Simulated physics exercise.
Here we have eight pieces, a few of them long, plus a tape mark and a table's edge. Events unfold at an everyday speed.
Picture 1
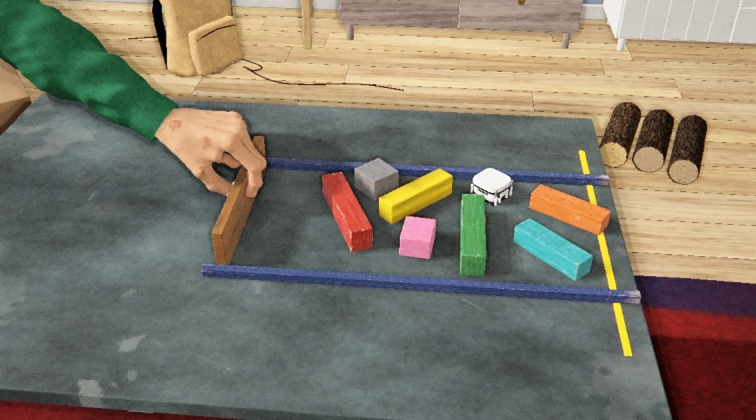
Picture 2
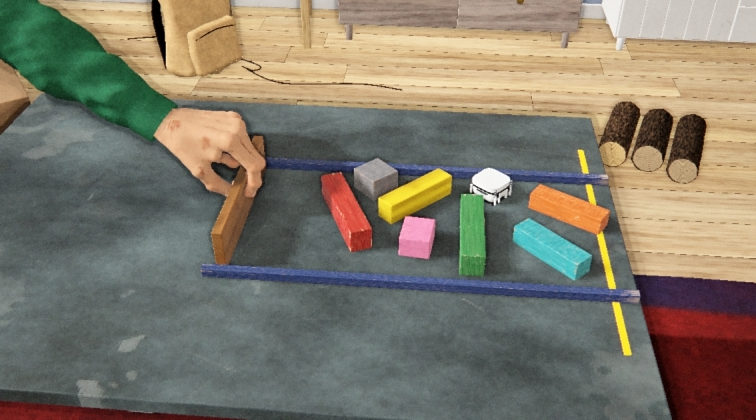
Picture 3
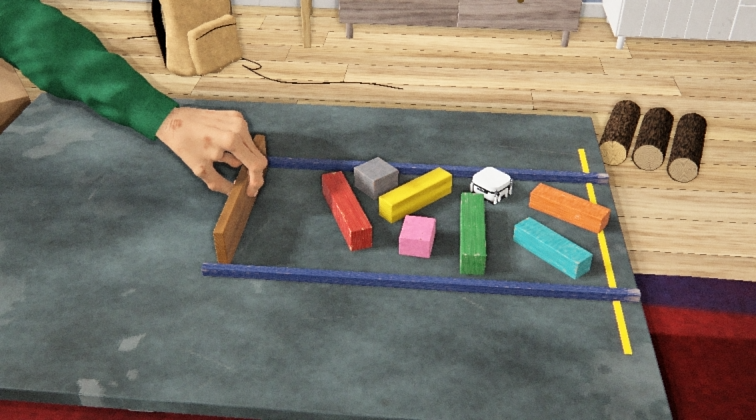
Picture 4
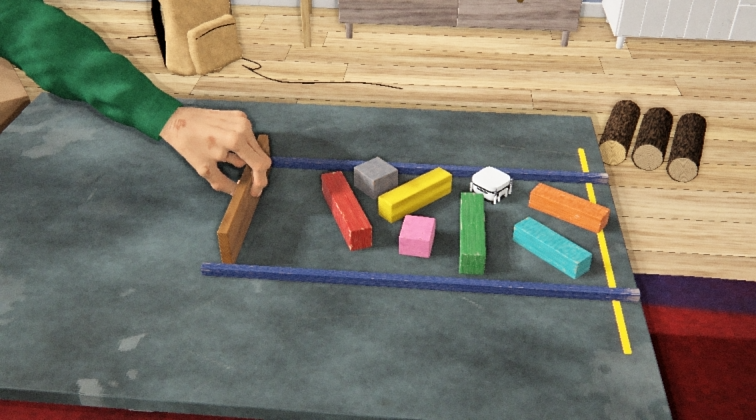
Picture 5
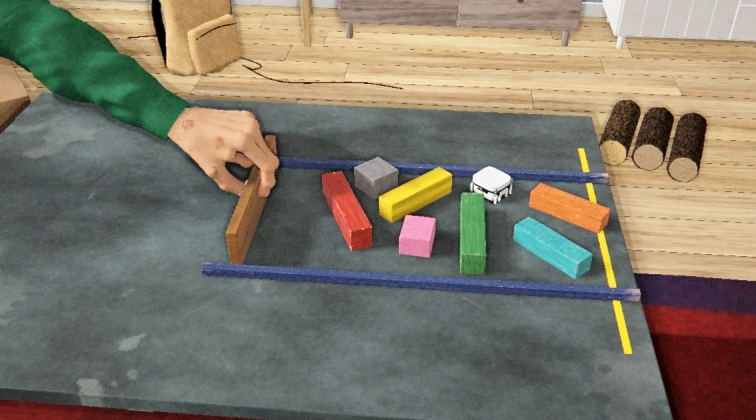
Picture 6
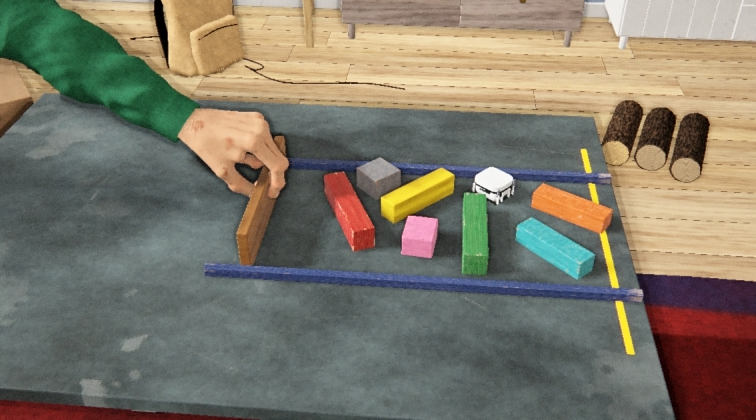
Hand in green sleeve sliding a wooden board slowly rightward between blue rails, with colourful blocks lying still ahead of it.
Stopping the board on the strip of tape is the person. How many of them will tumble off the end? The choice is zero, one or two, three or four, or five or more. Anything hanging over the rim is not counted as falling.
Count: At least five.
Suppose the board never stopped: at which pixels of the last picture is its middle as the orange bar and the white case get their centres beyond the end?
For the orange bar, about (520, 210); for the white case, about (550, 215).
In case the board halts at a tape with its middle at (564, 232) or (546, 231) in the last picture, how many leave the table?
You'd get 4 the first time and 2 the second.
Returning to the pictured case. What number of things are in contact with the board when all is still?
2 touch it.
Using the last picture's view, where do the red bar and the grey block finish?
The red bar finishes at (616, 226); the grey block finishes at (612, 185).
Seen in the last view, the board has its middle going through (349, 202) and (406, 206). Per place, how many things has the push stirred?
Answer - first 2, then 4.
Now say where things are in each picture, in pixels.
Orange bar (569, 209); turquoise bar (552, 249); white case (492, 187); board (242, 198); tape (601, 236), in the first picture.
Turquoise bar (551, 248); yellow stick (416, 196), in the second picture.
White case (491, 186); board (243, 197), in the third picture.
Orange bar (569, 208); pink block (417, 236), in the fourth picture.
Turquoise bar (552, 247); green bar (472, 232), in the fifth picture.
Orange bar (571, 208); turquoise bar (554, 247); white case (494, 186); board (264, 198); tape (603, 234), in the sixth picture.
A little later, none off yet; orange bar at rest near (571, 208); turquoise bar at rest near (554, 247); white case at rest near (494, 186).
Next, none off yet; orange bar shifted a little near (608, 219); turquoise bar shifted a little near (590, 248); white case shifted well along near (563, 189).
When it is over, the number that fall off is five or more; down, yellow stick, pink block, green bar, white case, turquoise bar and orange bar.
